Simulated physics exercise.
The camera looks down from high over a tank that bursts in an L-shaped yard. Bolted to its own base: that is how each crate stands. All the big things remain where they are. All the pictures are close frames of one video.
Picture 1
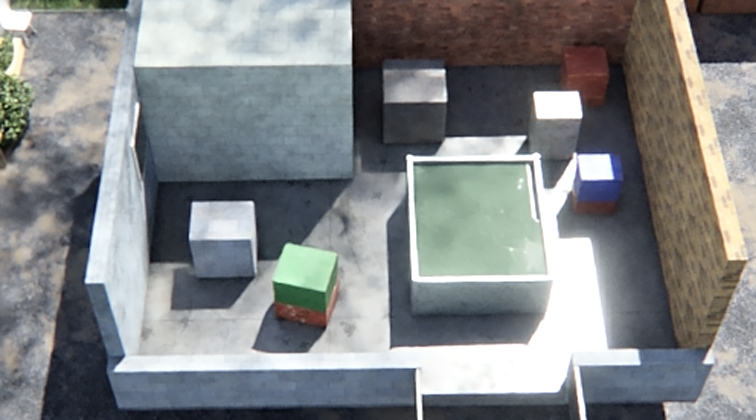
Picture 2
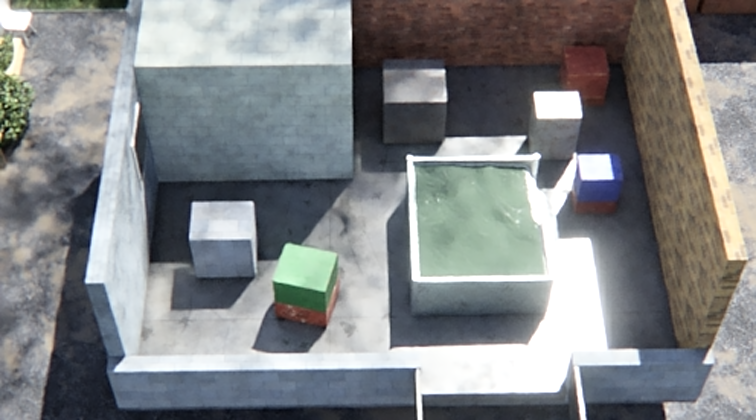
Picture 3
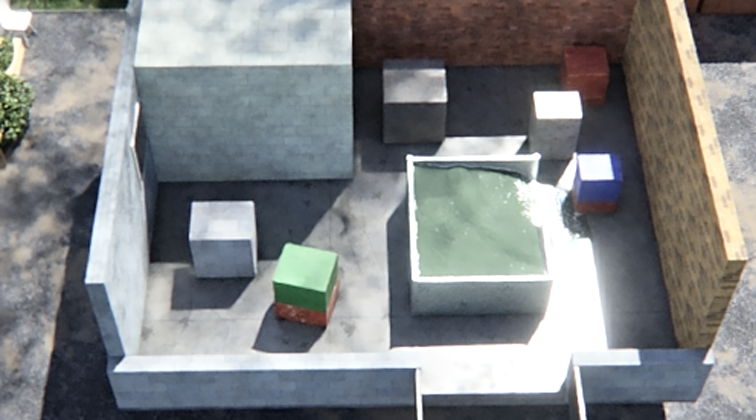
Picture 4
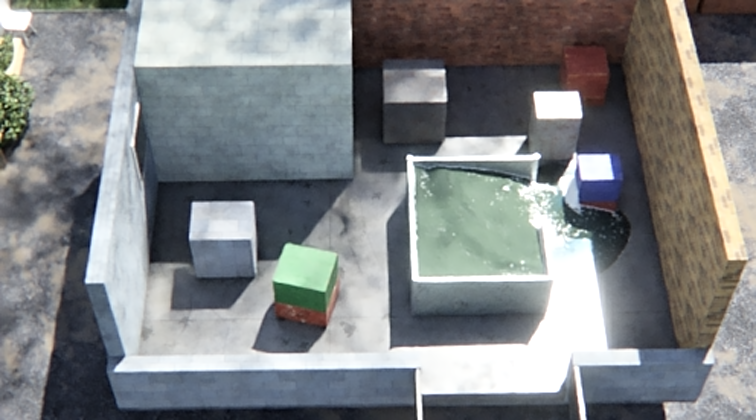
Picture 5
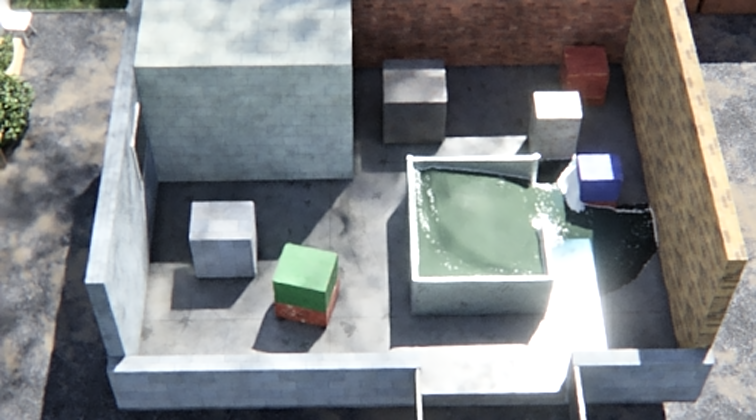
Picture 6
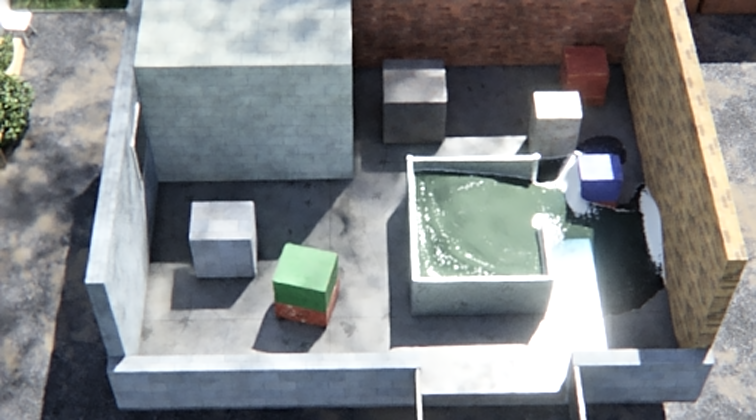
In a walled yard, green water bursts from a tank's right side and spreads around a blue crate.
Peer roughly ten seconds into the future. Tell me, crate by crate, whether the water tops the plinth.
In the end the green crate will be out of the water's reach. The blue crate will be within the water's reach. The red crate will be within the water's reach.
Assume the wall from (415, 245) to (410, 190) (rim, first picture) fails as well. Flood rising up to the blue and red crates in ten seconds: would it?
Observed: Blue stays clear; red stays clear.
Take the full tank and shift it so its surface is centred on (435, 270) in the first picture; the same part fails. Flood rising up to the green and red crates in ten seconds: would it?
Result - green crate stays clear, red crate gets flooded.
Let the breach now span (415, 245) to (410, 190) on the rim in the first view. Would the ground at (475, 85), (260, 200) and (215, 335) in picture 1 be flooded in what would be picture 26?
As listed: Dry, flooded, wet.
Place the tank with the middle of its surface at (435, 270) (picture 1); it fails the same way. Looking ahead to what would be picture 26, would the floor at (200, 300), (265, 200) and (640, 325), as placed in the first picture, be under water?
Untouched, untouched, submerged.
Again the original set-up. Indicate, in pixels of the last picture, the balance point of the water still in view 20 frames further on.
About (524, 230).
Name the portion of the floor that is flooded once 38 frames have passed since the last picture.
I make it 90 per cent.
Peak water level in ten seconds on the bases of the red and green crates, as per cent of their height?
I'd put it at some 150 % for one and some 30 % for the other, in that order.
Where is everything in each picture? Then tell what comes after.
In the first picture, the tank at (478, 219) is whole and still.
In the second picture, the front is at a hidden place, out from the gap at (534, 212).
In the third picture, water pours out at (534, 213) and has run to (586, 244).
In the fourth picture, the front is at (625, 228), out from the gap at (534, 214).
In the fifth picture, water pours out at (534, 213) and has run to (655, 239).
In the sixth picture, water pours out at (534, 213) and has run to (610, 141).
A moment on, water covers 20 % of the floor; the green crate not reached, the blue crate water round its plinth, the red crate water round its plinth.
Next, water covers 35 % of the floor; the green crate not reached, the blue crate water round its plinth, the red crate water round its plinth.
Then, water covers 65 % of the floor; the green crate not reached, the blue crate water round its plinth, the red crate water round its plinth.
Later, water covers 90 % of the floor; the green crate water round its plinth, the blue crate water round its plinth, the red crate water round its plinth.
In the end, water covers 100 % of the floor; the green crate stayed above the water, the blue crate was topped, the red crate was topped.
